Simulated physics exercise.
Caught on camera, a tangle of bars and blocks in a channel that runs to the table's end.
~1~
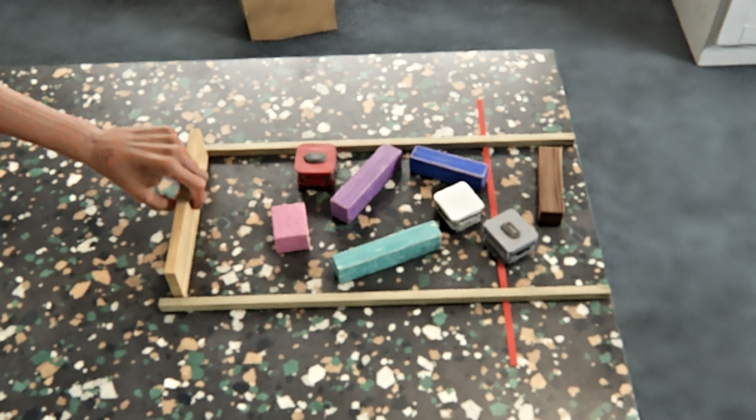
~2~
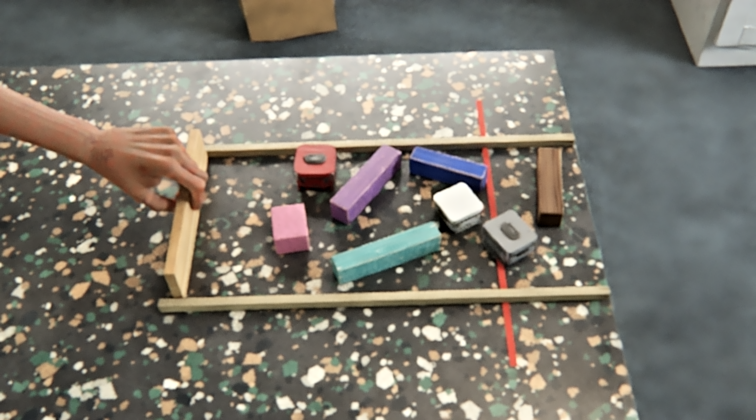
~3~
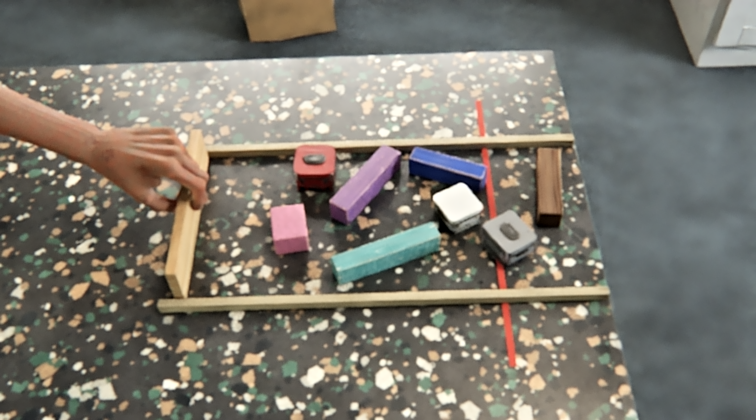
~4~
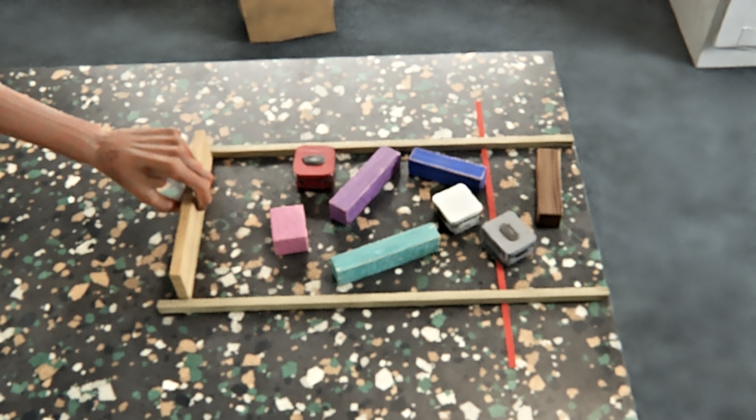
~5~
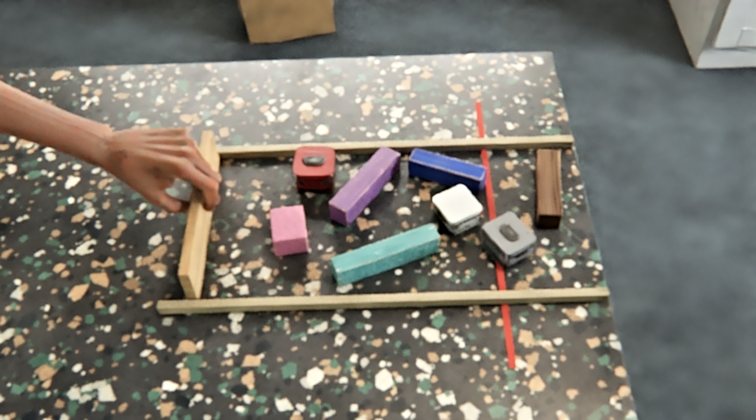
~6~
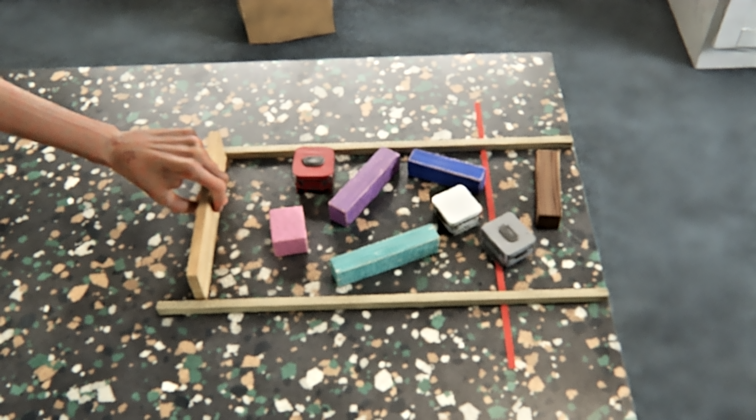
A hand reaches in from the left and grips a wooden board across a railed channel on a speckled dark tabletop, seen from above at an angle. Between the rails lie a pink block, red case, purple, turquoise and blue bars, white and grey cases by a red line, and a brown stick at right. The hand slides the board slightly rightward, while the other objects and camera stay still.
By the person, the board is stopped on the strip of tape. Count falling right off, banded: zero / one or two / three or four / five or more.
Turns out one or two get pushed past the edge and drop.
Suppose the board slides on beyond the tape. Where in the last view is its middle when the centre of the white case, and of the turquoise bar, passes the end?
Approx. (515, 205) for the first, approx. (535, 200) for the second.
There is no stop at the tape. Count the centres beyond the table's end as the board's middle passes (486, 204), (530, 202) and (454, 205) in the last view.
Respectively 2, 4 and 0.
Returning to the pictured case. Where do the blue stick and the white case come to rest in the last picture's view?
The blue stick ends at (578, 173) and the white case at (568, 212).
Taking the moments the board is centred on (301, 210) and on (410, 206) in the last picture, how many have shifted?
The first number is 2, the next one 8.
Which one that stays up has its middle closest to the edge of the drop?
Blue stick.
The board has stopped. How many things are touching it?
The count is 3.
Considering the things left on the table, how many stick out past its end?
Overhanging: 2.
Soon after, none off yet; brown stick at rest near (548, 188); grey case at rest near (508, 241); white case at rest near (456, 211).
After that, none off yet; brown stick moving near (552, 189); grey case displaced about its own width near (534, 237); white case displaced about its own width near (491, 212).
In the end, the number that fall off is one or two; gone, grey case and brown stick.
